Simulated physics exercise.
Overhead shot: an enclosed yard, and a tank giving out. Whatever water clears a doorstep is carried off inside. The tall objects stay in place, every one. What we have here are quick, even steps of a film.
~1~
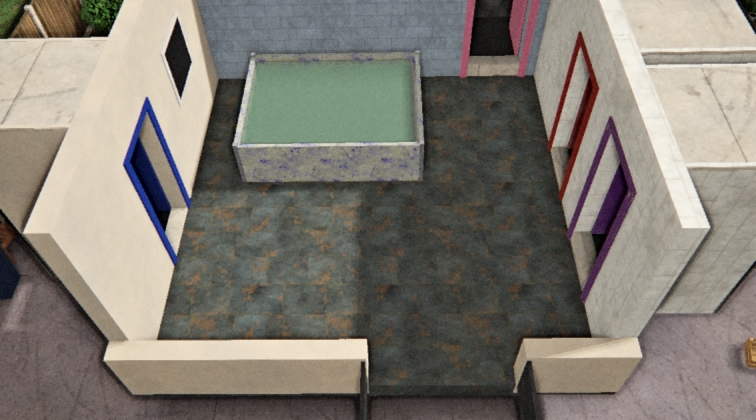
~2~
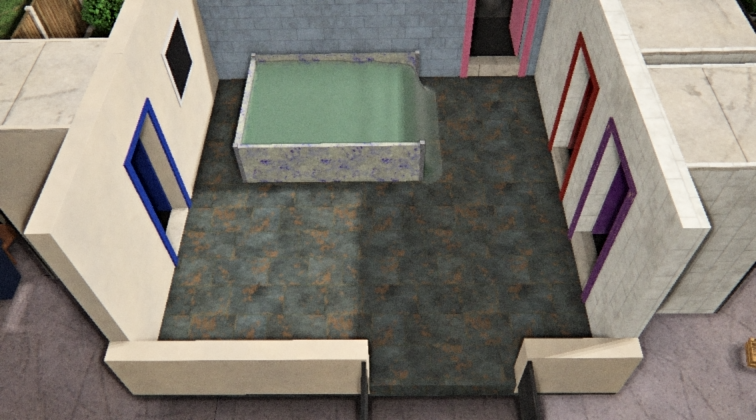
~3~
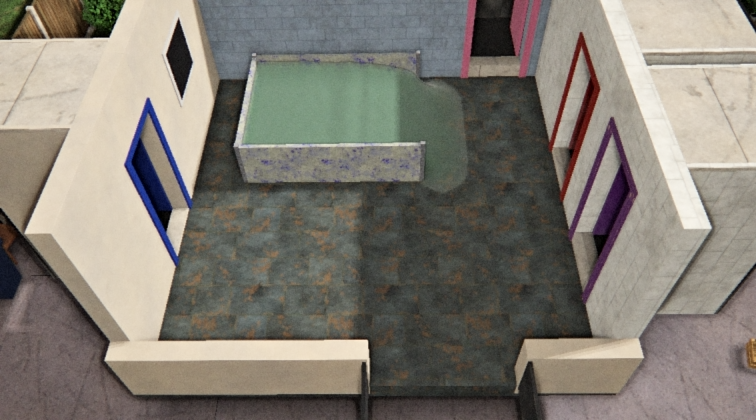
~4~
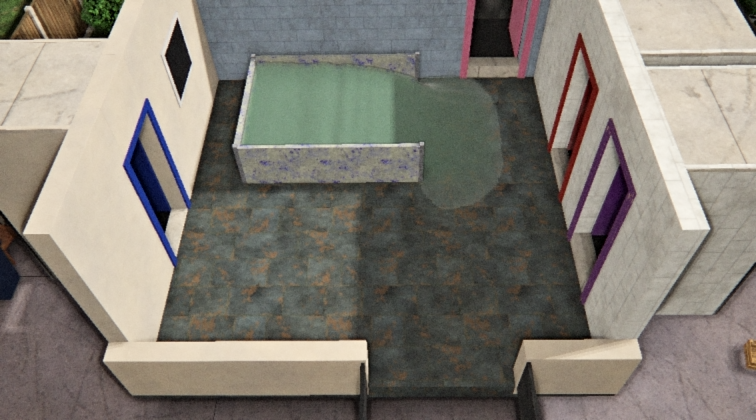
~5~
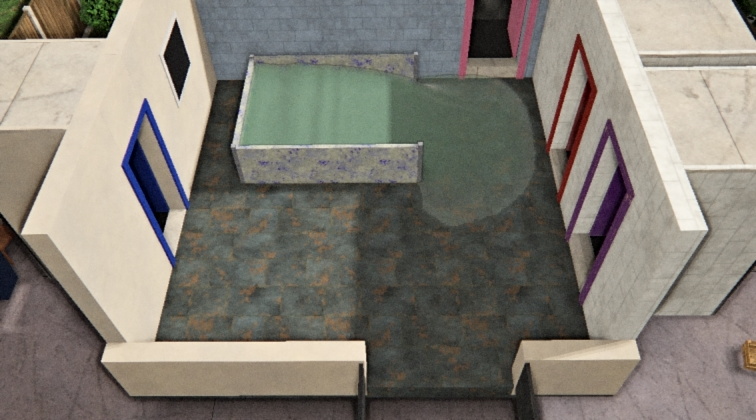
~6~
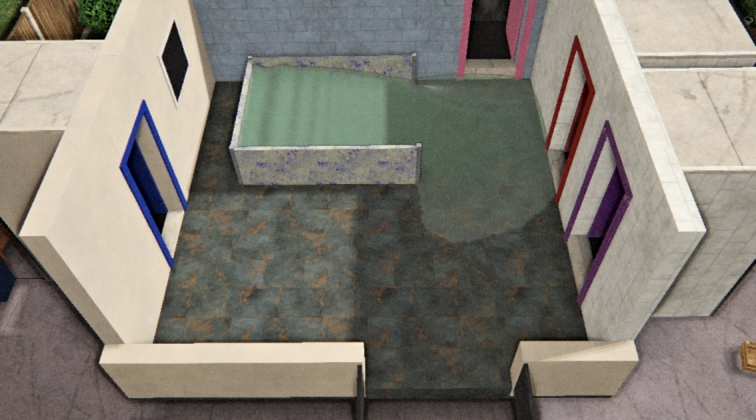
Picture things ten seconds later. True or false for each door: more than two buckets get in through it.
The purple door: False; the pink door: True; the red door: True; the blue door: True.
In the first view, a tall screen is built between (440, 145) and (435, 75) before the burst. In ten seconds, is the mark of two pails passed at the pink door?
In the end the pink door falls below the limit.
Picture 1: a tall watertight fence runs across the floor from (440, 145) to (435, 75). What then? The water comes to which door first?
That would be the red-painted one.
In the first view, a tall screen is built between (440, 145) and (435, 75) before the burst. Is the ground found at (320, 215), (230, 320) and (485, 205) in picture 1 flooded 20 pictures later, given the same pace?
Taking the points in order, they are high and dry, high and dry and inundated.
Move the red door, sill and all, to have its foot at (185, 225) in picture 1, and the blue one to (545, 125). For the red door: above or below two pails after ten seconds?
I'd say the red one doesn't reach it.
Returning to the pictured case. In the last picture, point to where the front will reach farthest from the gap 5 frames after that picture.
The flood front should get to about (578, 293).
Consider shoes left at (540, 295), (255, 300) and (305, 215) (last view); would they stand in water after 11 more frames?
In turn, the points end up soaked, high and dry and high and dry.
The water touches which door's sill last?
It is the blue one.
A moment on, water covers 30 % of the floor; the purple door wet at the sill, nothing in, the pink door wet at the sill, nothing in, the red door over two buckets in, the blue door not reached.
Next, water covers 35 % of the floor; the purple door wet at the sill, nothing in, the pink door over two buckets in, the red door far over two buckets in, the blue door not reached.
Then, water covers 50 % of the floor; the purple door wet at the sill, nothing in, the pink door far over two buckets in, the red door far over two buckets in, the blue door not reached.
Later, water covers 85 % of the floor; the purple door wet at the sill, nothing in, the pink door far over two buckets in, the red door far over two buckets in, the blue door wet at the sill, nothing in.
In the end, water covers 100 % of the floor; the purple door wet at the sill, nothing in, the pink door far over two buckets in, the red door far over two buckets in, the blue door over two buckets in.
